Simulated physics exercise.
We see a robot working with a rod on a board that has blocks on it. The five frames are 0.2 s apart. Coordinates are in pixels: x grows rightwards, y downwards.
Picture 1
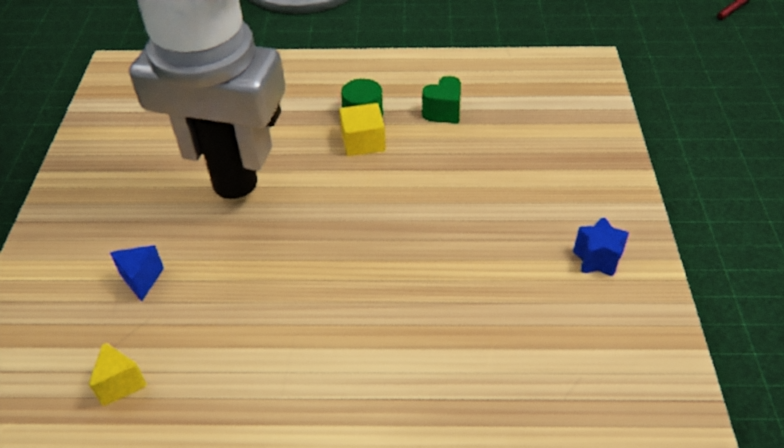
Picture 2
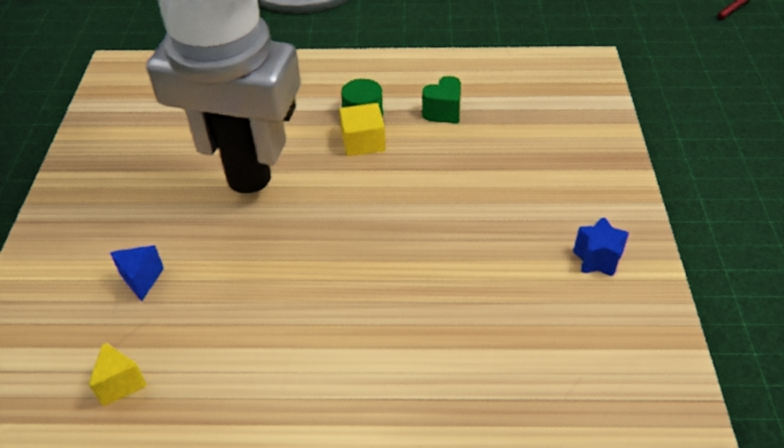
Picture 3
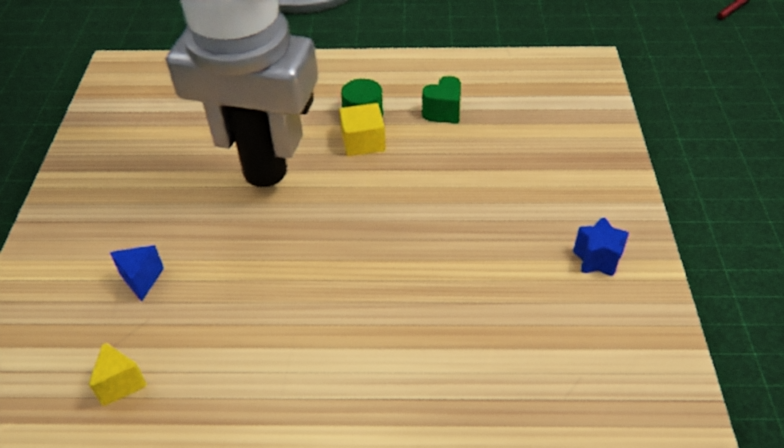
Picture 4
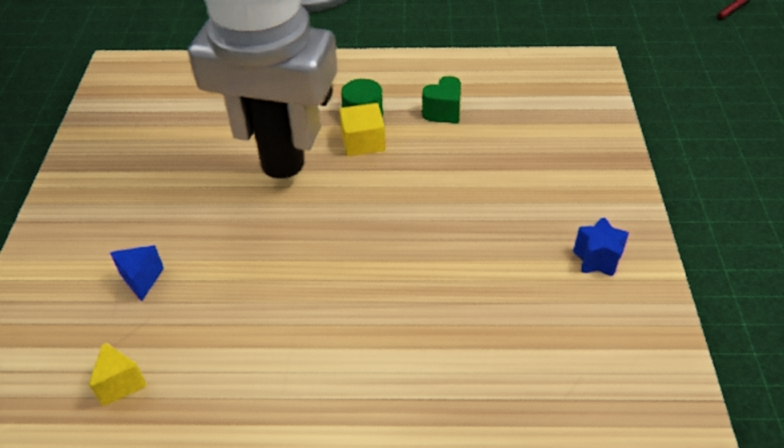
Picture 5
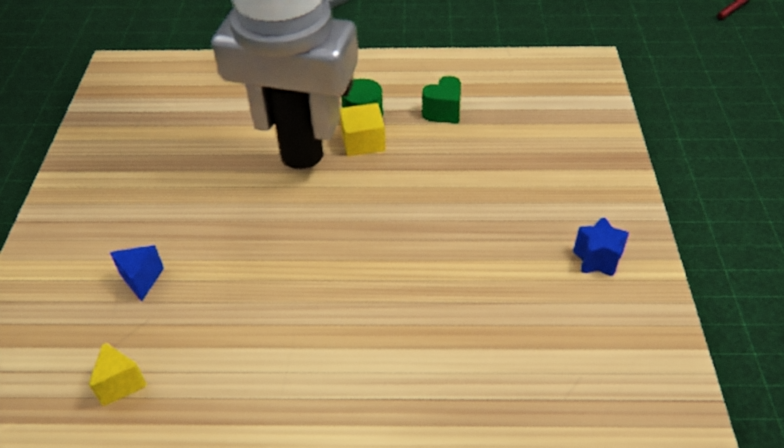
A robot arm with a black rod slid steadily right and slightly away across a wooden board, drawing close to the yellow block and green round piece, while all the colored blocks stayed still.
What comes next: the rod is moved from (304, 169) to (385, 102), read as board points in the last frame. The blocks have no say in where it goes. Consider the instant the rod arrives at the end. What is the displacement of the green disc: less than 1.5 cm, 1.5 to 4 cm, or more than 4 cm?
Its displacement is above 4 cm.
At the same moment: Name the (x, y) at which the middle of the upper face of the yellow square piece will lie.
I'd say the yellow square piece ends with its top centre at (404, 103).
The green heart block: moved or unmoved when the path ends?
It is untouched.
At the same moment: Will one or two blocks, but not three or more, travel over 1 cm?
Yes - that is the case.
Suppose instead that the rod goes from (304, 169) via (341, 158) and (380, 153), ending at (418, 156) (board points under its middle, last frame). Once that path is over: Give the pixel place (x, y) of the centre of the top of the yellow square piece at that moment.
At roughly (400, 103).
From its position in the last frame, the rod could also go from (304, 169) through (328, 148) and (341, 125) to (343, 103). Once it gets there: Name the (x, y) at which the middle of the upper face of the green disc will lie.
Its top middle is near (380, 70).
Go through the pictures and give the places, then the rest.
Rod's lower end (235, 183); green disc (362, 90); yellow square piece (362, 117); green heart block (445, 89), in the first picture.
Rod (249, 178); blocks still, in the second picture.
Rod (265, 172); blocks still, in the third picture.
Rod (283, 164); blocks still, in the fourth picture.
Rod (302, 155); green disc (362, 90); yellow square piece (362, 117); green heart block (445, 89), in the fifth picture.
On the path given first. One third of the way, rod (332, 130); yellow square piece (371, 114).
Two thirds of the way, rod (360, 107); green disc (375, 75); yellow square piece (398, 105), turned 30° clockwise.
At the end, rod (384, 87); green disc (391, 54); yellow square piece (404, 103), turned 50° clockwise; green heart block still.
